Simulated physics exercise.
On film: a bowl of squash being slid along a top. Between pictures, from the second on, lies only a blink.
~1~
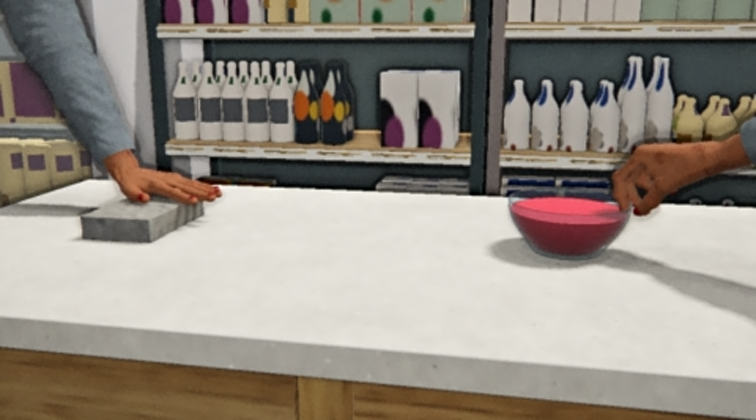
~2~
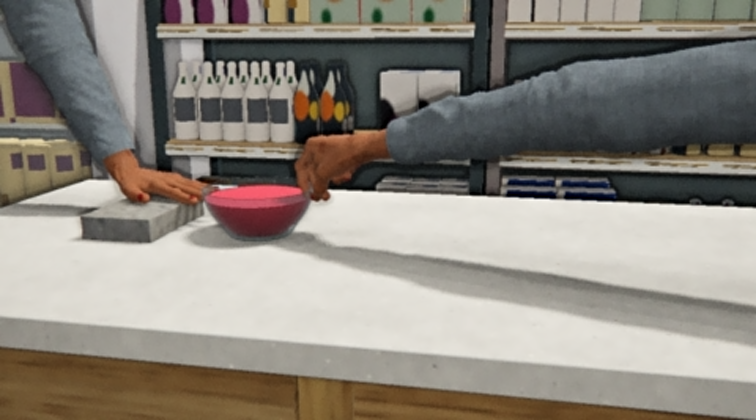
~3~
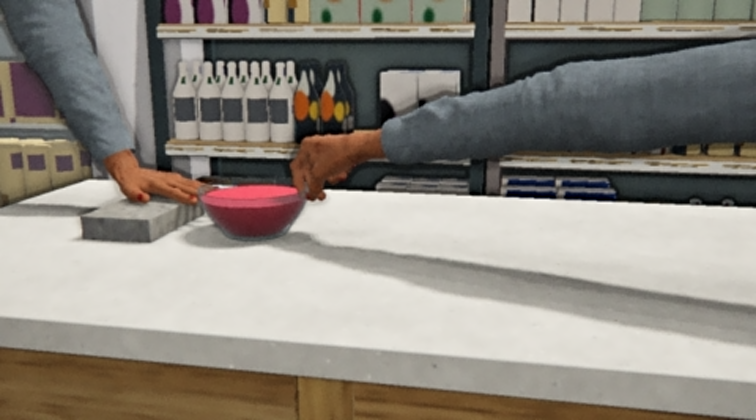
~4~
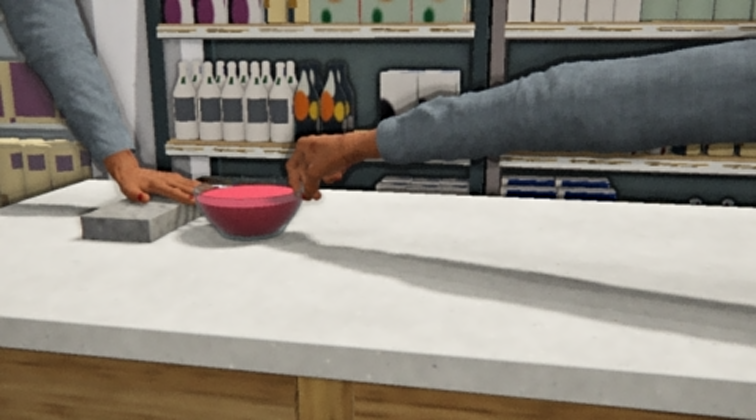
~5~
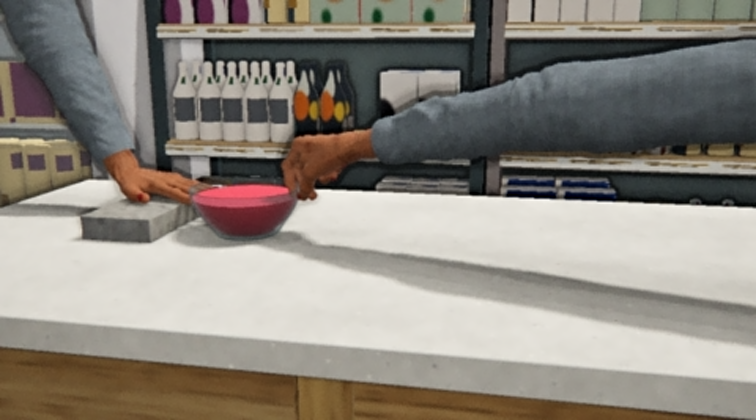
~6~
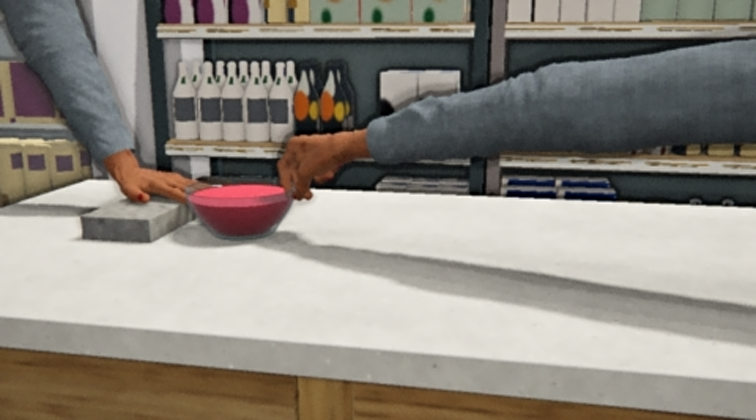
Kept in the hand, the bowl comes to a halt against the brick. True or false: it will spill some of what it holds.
False.
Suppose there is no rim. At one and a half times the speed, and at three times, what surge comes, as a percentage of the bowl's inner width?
You'd see close to 5 per cent of the width first and close to 15 per cent after.
Next, the bowl meets the brick.
After that, the squash surges up the wall; the wave climbs under half way to the rim.
Finally, the bowl stands at the brick; its rim is dry.
